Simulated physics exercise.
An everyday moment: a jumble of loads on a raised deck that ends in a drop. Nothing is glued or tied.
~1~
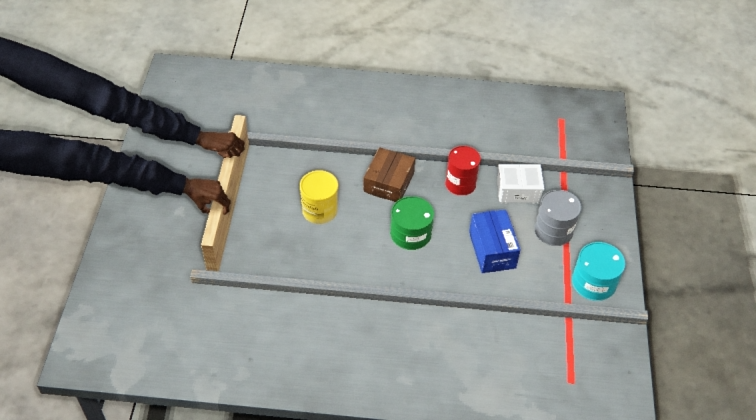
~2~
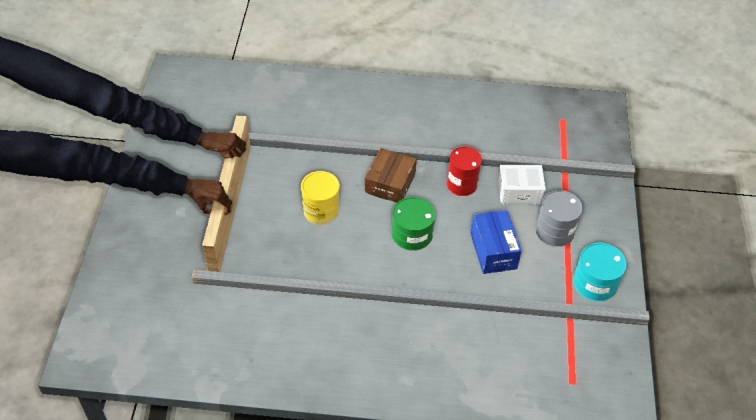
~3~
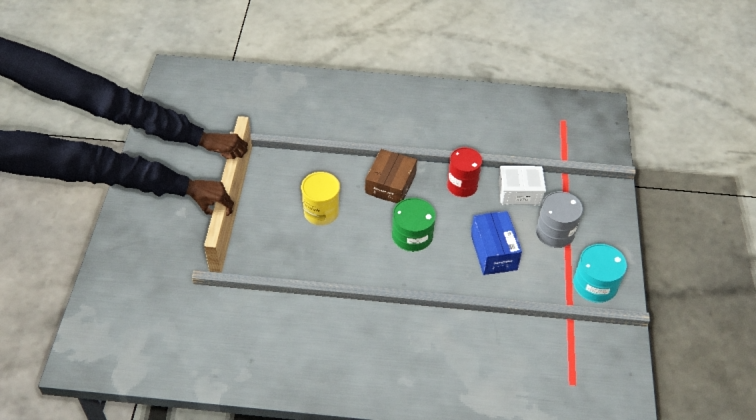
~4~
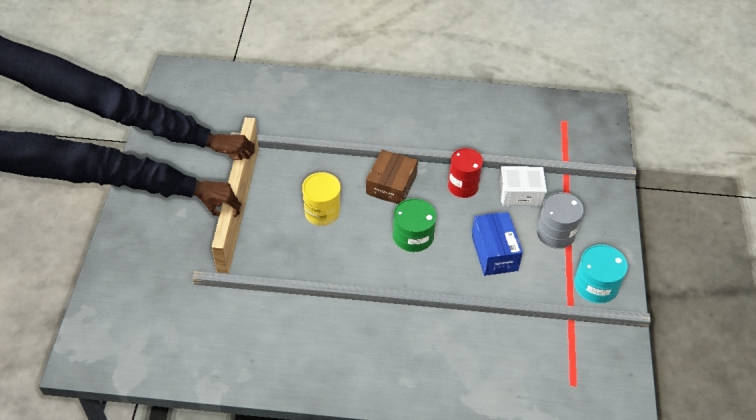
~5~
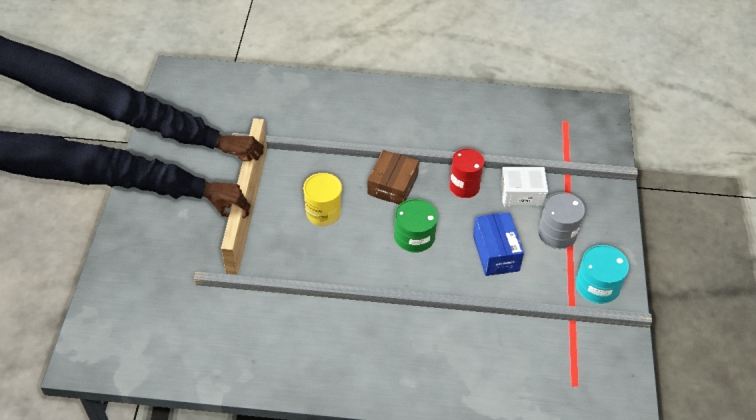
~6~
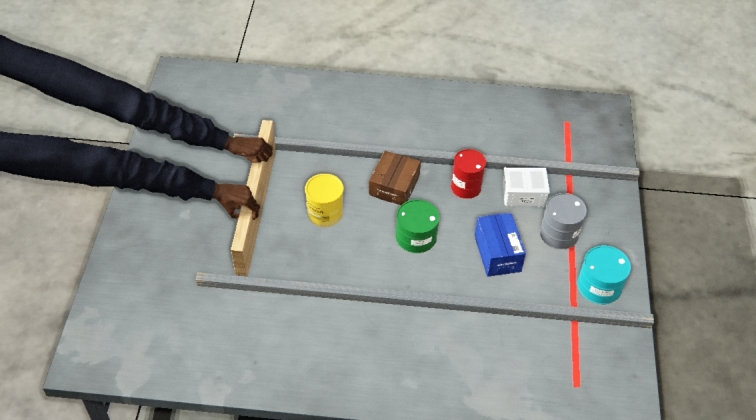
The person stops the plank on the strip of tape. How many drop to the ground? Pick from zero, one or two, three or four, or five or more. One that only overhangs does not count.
The number that fall off is one or two.
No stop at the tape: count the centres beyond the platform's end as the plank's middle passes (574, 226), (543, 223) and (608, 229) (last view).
In that order 1, 0 and 5.
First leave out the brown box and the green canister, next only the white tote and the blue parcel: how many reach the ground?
0 in the first case, 0 in the second.
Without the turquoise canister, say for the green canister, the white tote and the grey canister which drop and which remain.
The green canister survives, the white tote is lost, the grey canister holds on.
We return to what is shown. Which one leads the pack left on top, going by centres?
The turquoise canister.
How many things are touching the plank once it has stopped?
3 of them.
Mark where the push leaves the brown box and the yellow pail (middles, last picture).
The brown box stops around (591, 192); the yellow pail around (592, 220).
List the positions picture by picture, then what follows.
Turquoise canister (598, 272); grey canister (557, 218); white tote (520, 184); plank (227, 192); tape (566, 237), in the first frame.
Grey canister (559, 219); green canister (413, 224), in the second frame.
White tote (521, 186); blue parcel (496, 243), in the third frame.
Turquoise canister (600, 274); yellow pail (322, 200), in the fourth frame.
Grey canister (561, 221); brown box (393, 178), in the fifth frame.
Turquoise canister (604, 275); grey canister (563, 221); white tote (525, 188); plank (255, 197); tape (572, 240), in the sixth frame.
A little later, none off yet; turquoise canister at rest near (604, 275); grey canister at rest near (563, 221); white tote at rest near (525, 188).
Next, none off yet; turquoise canister at rest near (604, 275); grey canister at rest near (563, 221); white tote shifted about its own width near (557, 191).
When it is over, the number that fall off is one or two; down, white tote.
